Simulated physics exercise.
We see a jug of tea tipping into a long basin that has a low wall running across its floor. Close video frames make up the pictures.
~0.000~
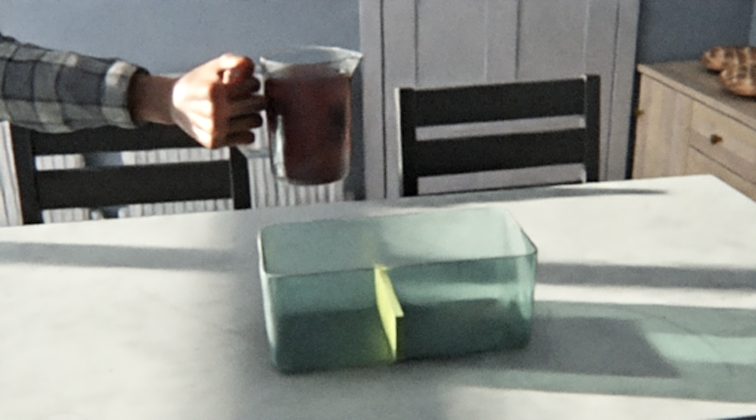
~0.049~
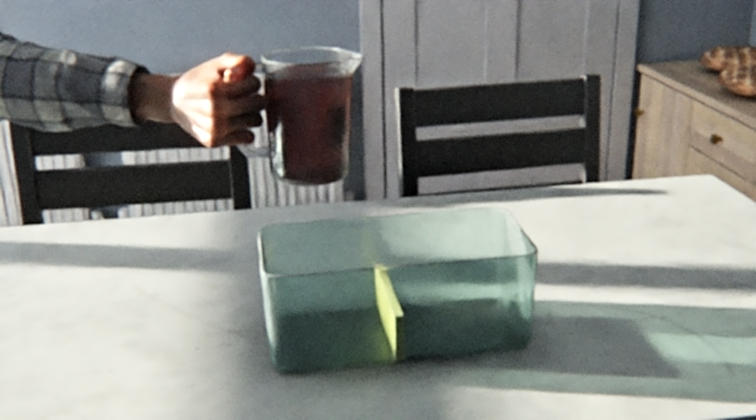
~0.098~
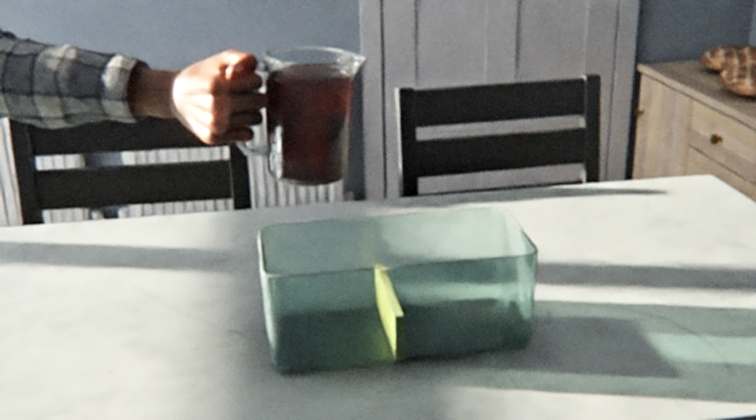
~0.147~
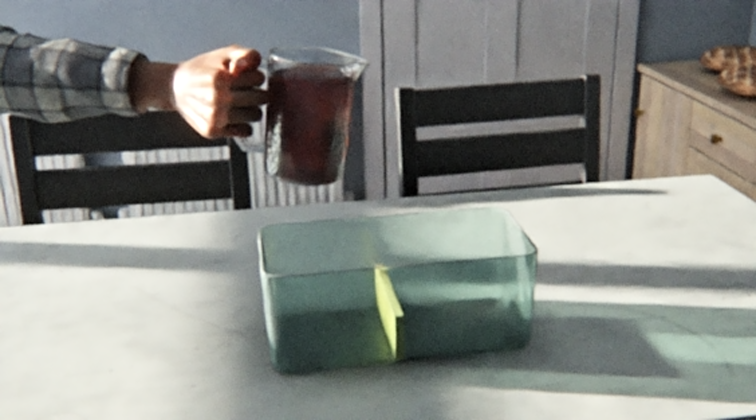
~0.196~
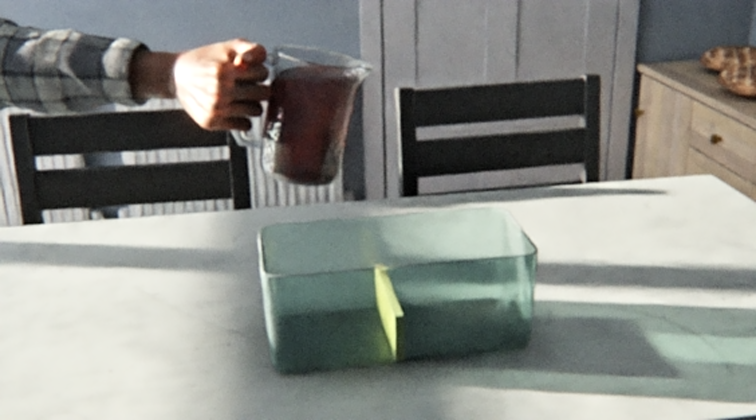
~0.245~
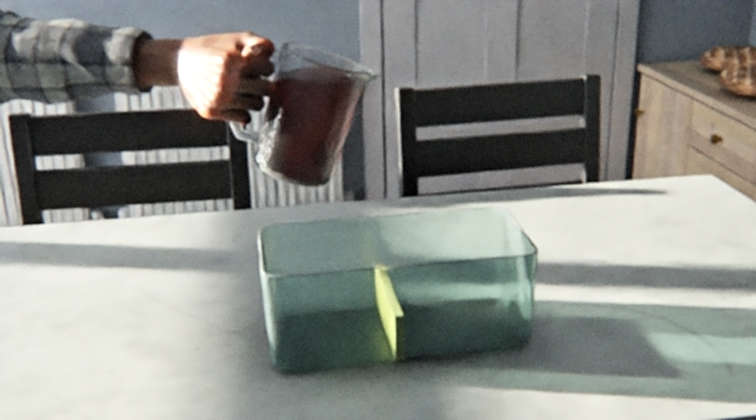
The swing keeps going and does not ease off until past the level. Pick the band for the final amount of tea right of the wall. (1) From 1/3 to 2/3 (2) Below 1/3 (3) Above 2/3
Above 2/3 (3).
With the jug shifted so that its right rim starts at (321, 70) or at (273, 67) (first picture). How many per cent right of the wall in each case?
Roughly 50 per cent, and 5 per cent.
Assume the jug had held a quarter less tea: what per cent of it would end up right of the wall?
About 90 parts in a hundred, give or take.
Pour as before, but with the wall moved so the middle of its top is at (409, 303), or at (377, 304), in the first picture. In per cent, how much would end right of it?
Try 1: About 80 percent; try 2: About 90 percent.
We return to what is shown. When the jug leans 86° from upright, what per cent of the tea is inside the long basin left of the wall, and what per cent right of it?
Left side: 0 in a hundred; right side: 5 in a hundred.
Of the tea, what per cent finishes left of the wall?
About 5 per cent.
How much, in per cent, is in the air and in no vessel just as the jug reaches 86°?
Estimated at 20 per cent or so.
A moment on, the jug is tipped on its side and 73 per cent is still to pour, 0 is left of the wall and 7 right of it.
Next, the jug is tipped right over and 14 per cent is still to pour, 1 is left of the wall and 65 right of it.
Then the jug is tipped right over and 0 per cent is still to pour, 3 is left of the wall and 95 right of it.
Later the jug is tipped right over and 0 per cent is still to pour, 3 is left of the wall and 95 right of it.
At rest 3 per cent lies left of the wall, 95 right of it and 2 outside.
